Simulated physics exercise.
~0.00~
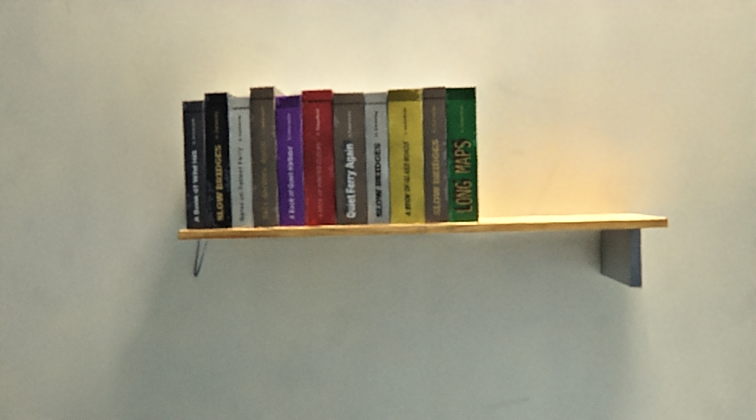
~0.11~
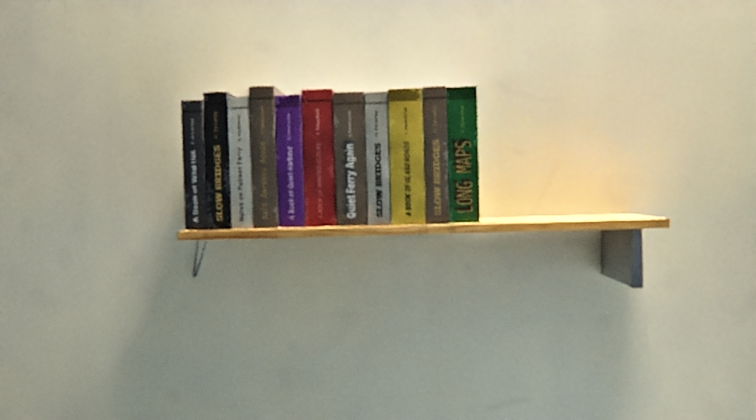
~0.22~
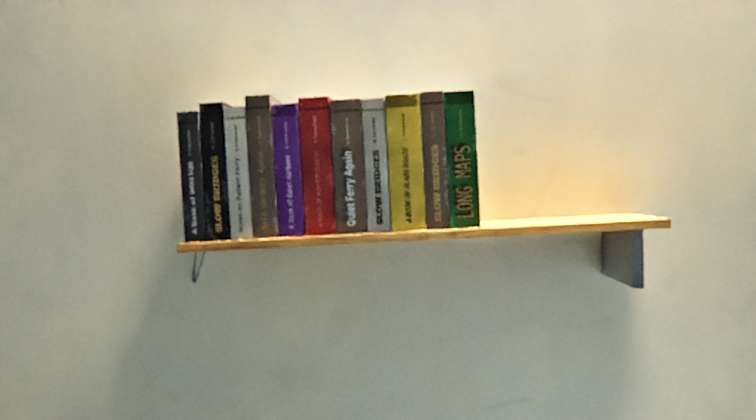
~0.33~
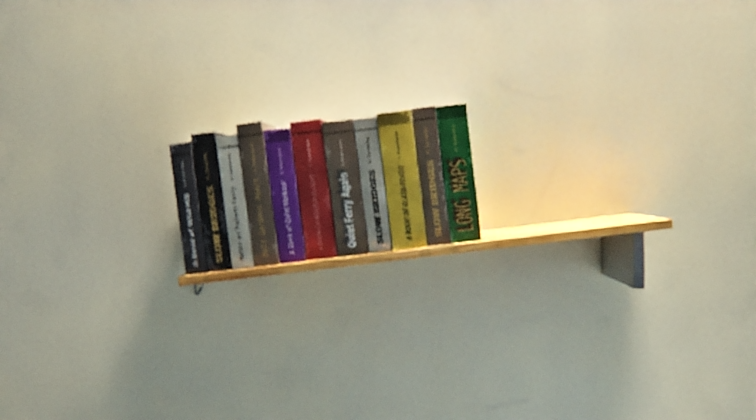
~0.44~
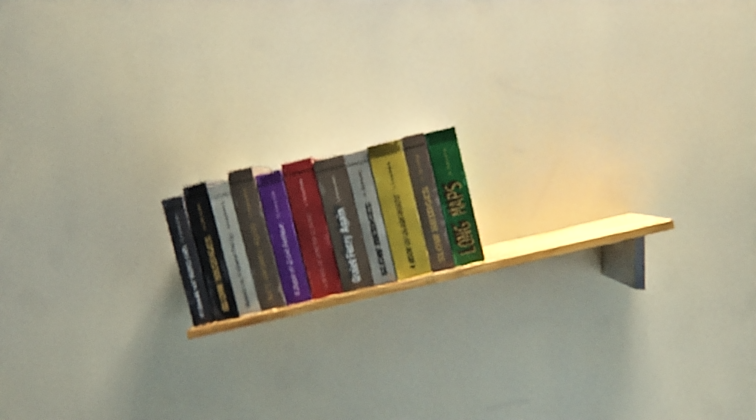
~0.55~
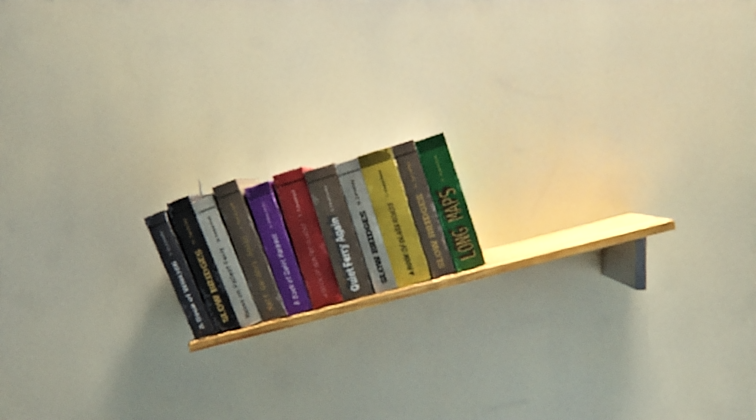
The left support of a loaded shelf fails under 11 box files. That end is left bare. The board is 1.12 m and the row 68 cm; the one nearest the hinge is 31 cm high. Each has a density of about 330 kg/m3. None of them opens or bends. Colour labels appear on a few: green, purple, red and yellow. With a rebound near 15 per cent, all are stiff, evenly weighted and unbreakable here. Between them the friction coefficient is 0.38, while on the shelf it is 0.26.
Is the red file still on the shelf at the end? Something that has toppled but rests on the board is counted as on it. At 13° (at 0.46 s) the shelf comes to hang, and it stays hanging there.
No.
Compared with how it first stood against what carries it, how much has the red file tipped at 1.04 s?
Near 40 degrees from how it began.
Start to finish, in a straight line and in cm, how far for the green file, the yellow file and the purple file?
About: Green 30, yellow 40, purple 140.
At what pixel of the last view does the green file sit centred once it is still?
Near pixel (386, 238).
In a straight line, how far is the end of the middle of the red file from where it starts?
I'd say close to 150 cm away from its start.
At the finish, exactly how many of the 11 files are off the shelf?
All told, it comes to 7.
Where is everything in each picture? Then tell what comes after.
In the first picture (we follow the side turned to the camera; the camera moves round a little; leans and shifts are taken against what carries them), shelf's free end (191, 235) slope 0°; red file (319, 158); yellow file (406, 157); green file (463, 155); no piece has moved.
In the second picture, shelf's free end (190, 235) slope 0°; red file (319, 158).
In the third picture, shelf's free end (189, 247) slope 1°; red file (317, 166).
In the fourth picture, shelf's free end (191, 280) slope 5°; red file (314, 190).
In the fifth picture, shelf's free end (199, 332) slope 12°; red file (312, 229).
In the sixth picture, shelf's free end (201, 345) slope 13°; red file (308, 239); purple file (278, 249) tipped 4°; green file (450, 203) tipped 4°; steepest lean 8°, the file at (180, 276); 7 stirred so far.
Around 1.04 s, 2 of the 11 files off the shelf; red file tipped 44°; purple file tipped 45°.
Around 1.64 s, 6 of the 11 files off the shelf; red file upside down; purple file on its side.
Finally (2.9 s), 7 of the 11 files off the shelf; red file on its side; purple file on its side; yellow file on its side.
